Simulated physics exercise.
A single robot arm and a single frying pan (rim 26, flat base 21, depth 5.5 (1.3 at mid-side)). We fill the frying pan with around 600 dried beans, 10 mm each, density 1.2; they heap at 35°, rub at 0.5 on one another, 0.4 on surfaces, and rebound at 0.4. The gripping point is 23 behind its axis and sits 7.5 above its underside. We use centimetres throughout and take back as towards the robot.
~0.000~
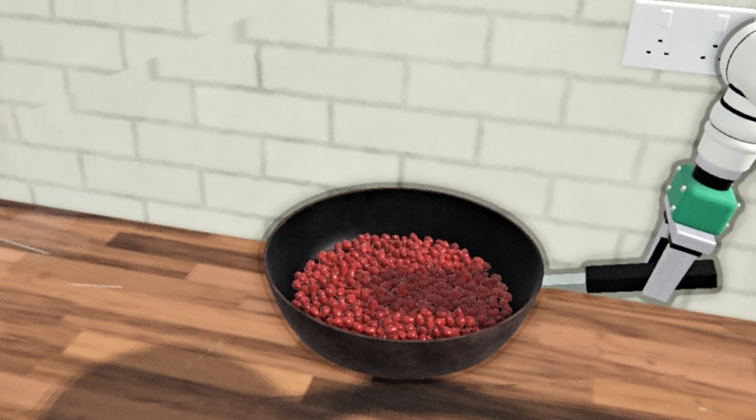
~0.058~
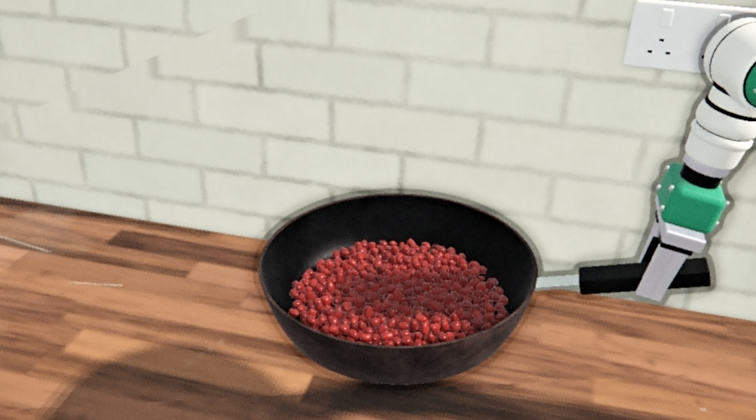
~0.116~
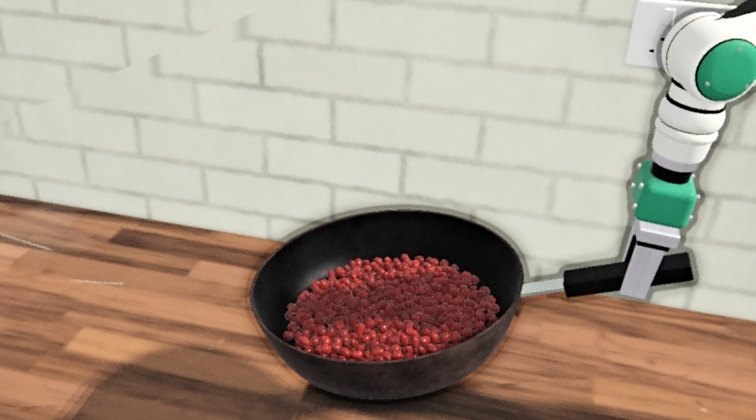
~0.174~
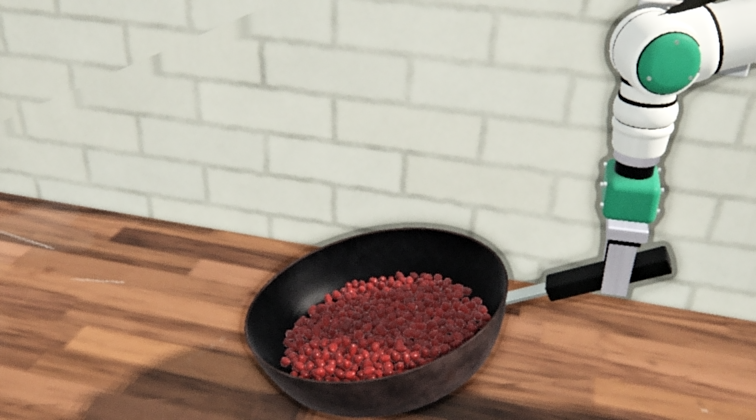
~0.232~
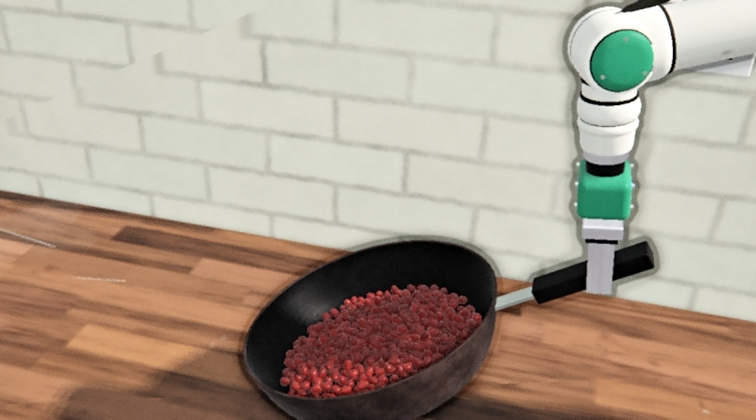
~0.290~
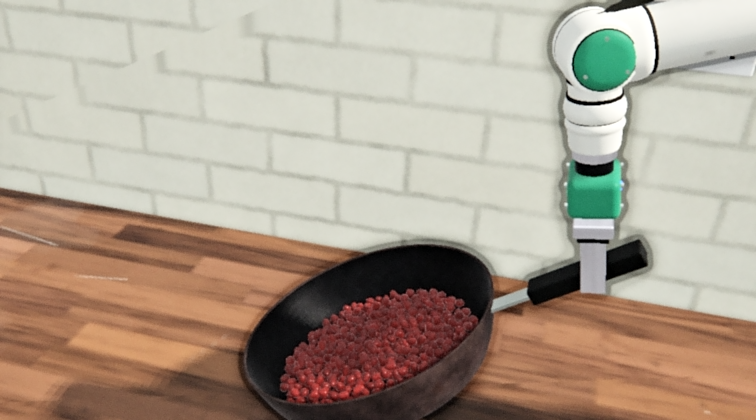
A white and green robot arm held a black frying pan of red beans by its handle above a wooden counter, then moved left, gradually raising the handle and tilting the pan down leftward.
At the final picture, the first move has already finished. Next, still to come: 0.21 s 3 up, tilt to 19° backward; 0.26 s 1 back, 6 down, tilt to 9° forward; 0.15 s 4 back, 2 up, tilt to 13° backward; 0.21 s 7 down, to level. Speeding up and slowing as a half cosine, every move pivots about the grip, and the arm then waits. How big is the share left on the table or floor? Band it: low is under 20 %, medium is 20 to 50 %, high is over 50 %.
Band: Medium.
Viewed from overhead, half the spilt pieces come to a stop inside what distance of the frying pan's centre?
26 cm or so.
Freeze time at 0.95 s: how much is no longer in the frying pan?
About 45 % up to now.
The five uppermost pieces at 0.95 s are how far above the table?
Estimated height above table: About 45 centimetres.
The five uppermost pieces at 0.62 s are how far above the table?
About 49 centimetres.
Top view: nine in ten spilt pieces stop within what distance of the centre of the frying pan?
I reckon it's some 45 centimetres.
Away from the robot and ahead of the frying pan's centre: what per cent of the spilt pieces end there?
90 per cent, roughly.
After 0.62 s, tilted 6° backward, highest piece 50 above the table; 288 in the frying pan, 313 in flight or on a rim.
After 0.95 s, tilted 12° backward, highest piece 51 above the table; 329 in the frying pan, 170 on the table or floor, 102 in flight or on a rim.
After 1.32 s, level, highest piece 27 above the table; 352 in the frying pan, 225 on the table or floor, 24 in flight or on a rim.
After 2.37 s, level, highest piece 17 above the table; 352 in the frying pan, 249 on the table or floor.
At rest, 352 in the frying pan, 249 on the table or floor. That is 41 % on the table or floor.
